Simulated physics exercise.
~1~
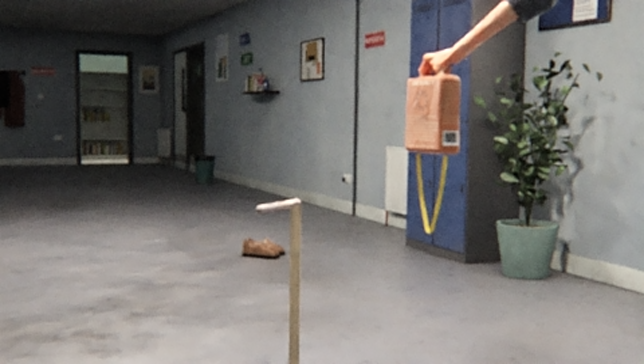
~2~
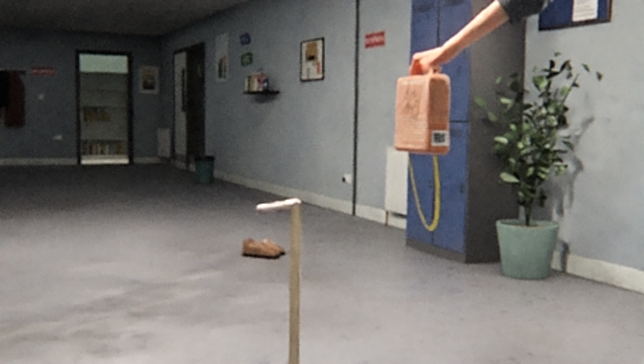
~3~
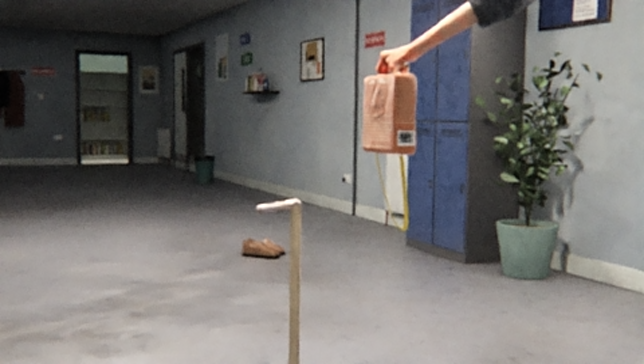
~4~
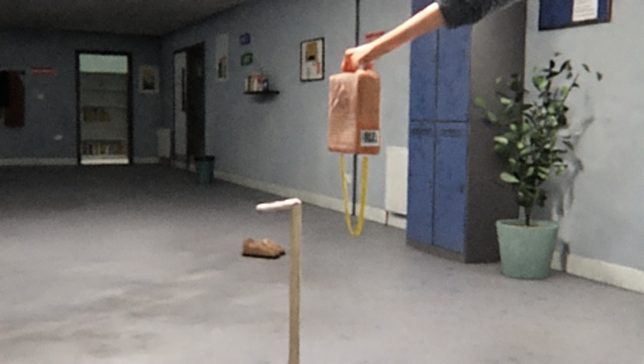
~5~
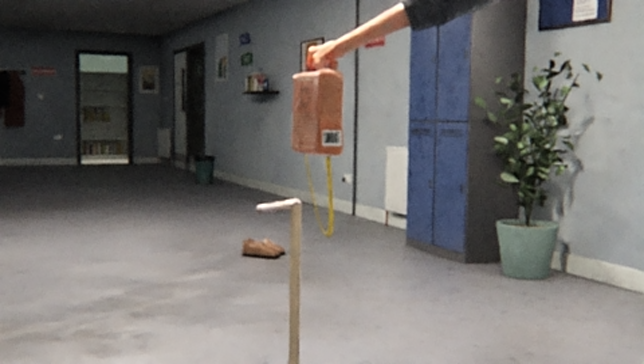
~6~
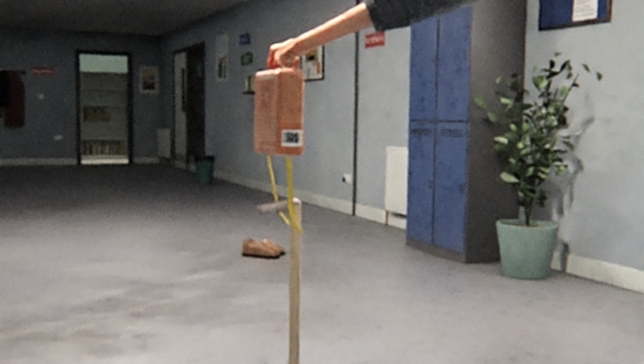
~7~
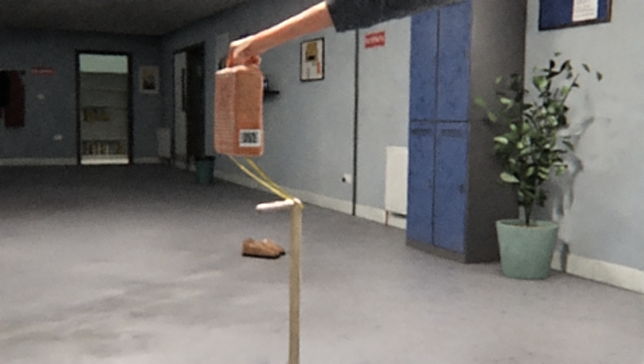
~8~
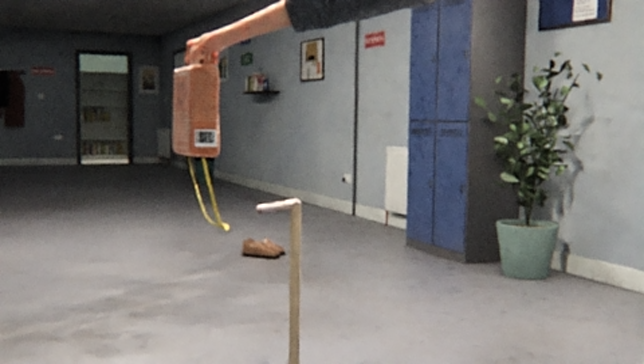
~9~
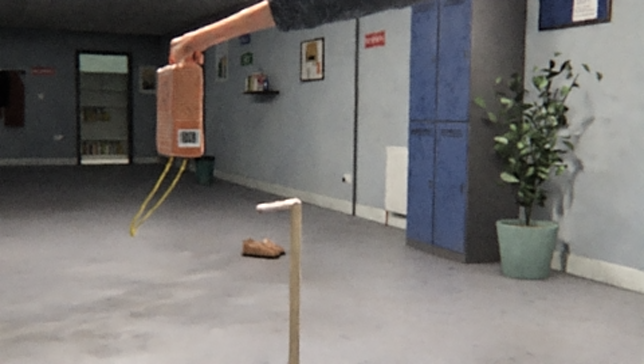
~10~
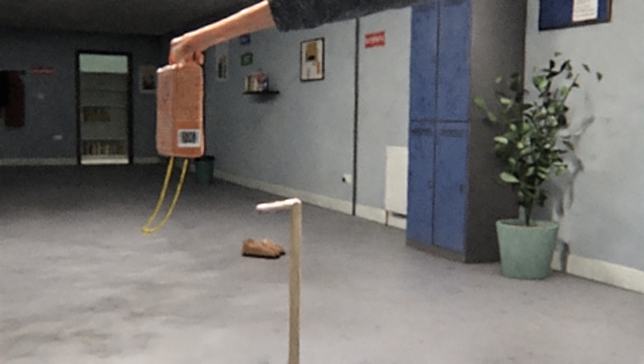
The clip opens in a grey-walled room with blue lockers and a potted plant, where a hand holds an orange bag upright with a yellow loop dangling beneath it. In the foreground stands a short post with a bar at its top, and a brown shoe-like object lies on the floor. The hand carries the bag steadily left toward the post. As the bag passes above, the low loop reaches the top of the post and bends there briefly. It then comes away and swings left. Finally the bag hangs still beyond the post, its loop free.
